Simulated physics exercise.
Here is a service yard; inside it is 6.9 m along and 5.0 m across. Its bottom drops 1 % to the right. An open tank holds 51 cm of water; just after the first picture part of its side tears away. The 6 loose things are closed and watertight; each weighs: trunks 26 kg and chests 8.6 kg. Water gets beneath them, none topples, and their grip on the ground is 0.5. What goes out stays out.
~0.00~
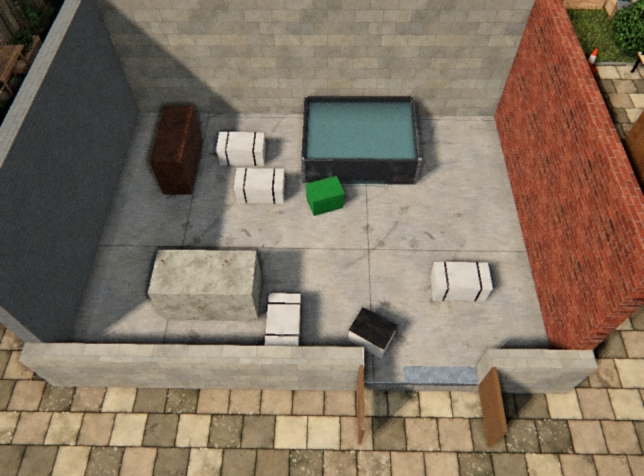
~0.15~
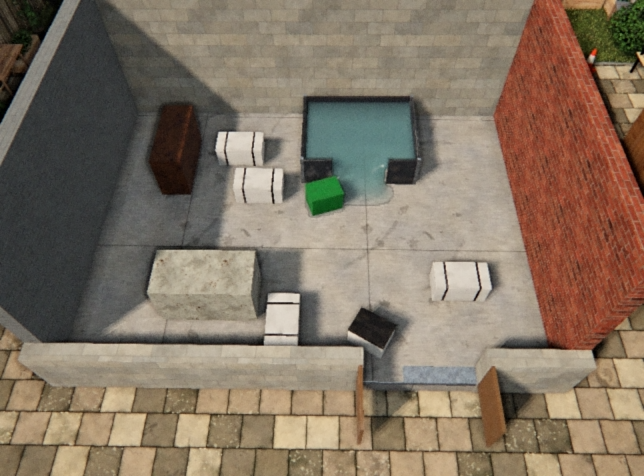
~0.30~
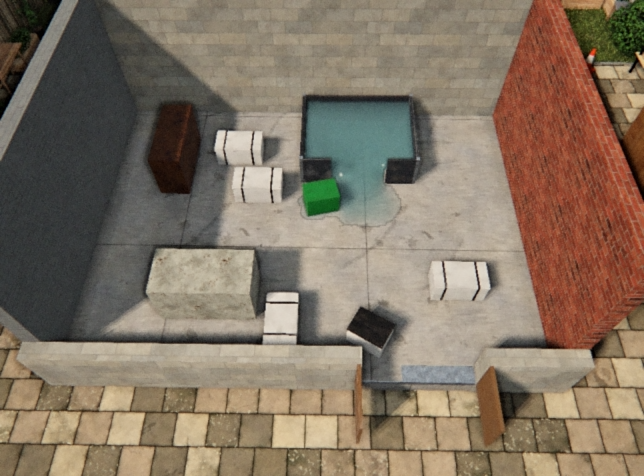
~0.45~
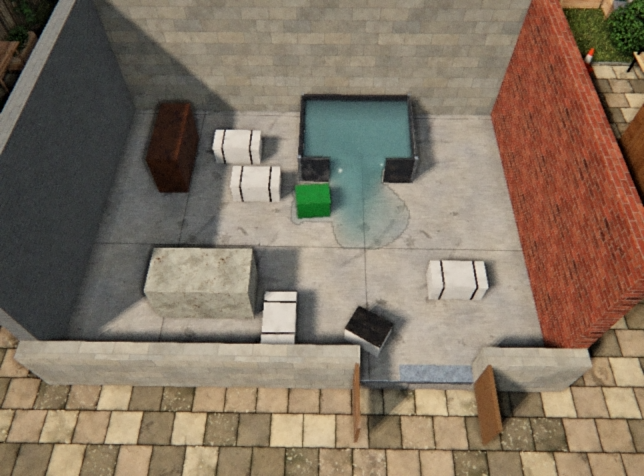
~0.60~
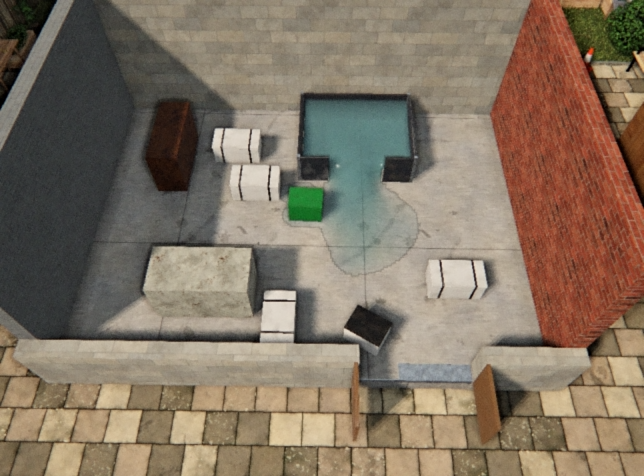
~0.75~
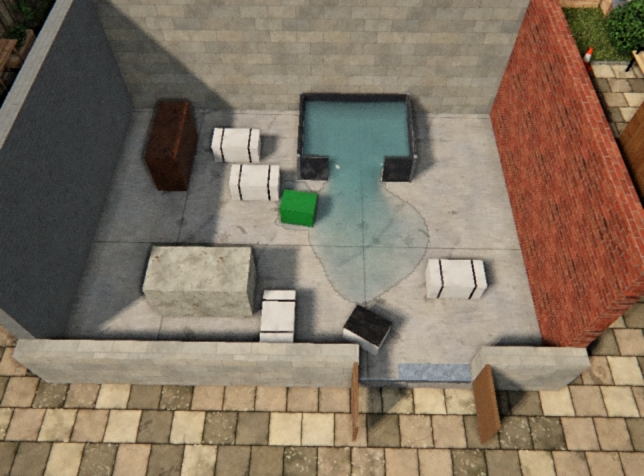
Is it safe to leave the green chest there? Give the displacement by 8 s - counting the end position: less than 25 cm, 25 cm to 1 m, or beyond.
Green chest travels far.
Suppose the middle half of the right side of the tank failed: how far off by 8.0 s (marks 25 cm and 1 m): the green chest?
In that case the green chest barely shifts.
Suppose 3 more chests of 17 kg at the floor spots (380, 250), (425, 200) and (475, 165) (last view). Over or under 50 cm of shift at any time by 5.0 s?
In turn: Over, under, less.
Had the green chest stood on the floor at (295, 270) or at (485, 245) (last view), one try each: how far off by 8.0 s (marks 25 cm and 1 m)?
In turn: It travels far; it moves a short way.
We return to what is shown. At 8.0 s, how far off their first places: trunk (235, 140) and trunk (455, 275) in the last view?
In turn: 0 cm, 100 cm.
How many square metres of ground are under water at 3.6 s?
Roughly 20 m2.
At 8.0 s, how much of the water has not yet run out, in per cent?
About 68 per cent.
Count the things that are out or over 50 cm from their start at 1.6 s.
By then 1.
After 1.6 s the green chest is near (251, 223), 1.3 m from its start, aground; 0 of 6 are out; 1 afloat.
After 3.6 s the green chest is near (226, 231), 1.7 m from its start, aground; 1 of 6 are out; 0 afloat.
After 5.6 s the green chest is near (226, 231), 1.7 m from its start, aground; 1 of 6 are out; 1 afloat.
After 8.0 s the green chest is near (226, 231), 1.7 m from its start, aground; 1 of 6 are out; 0 afloat.
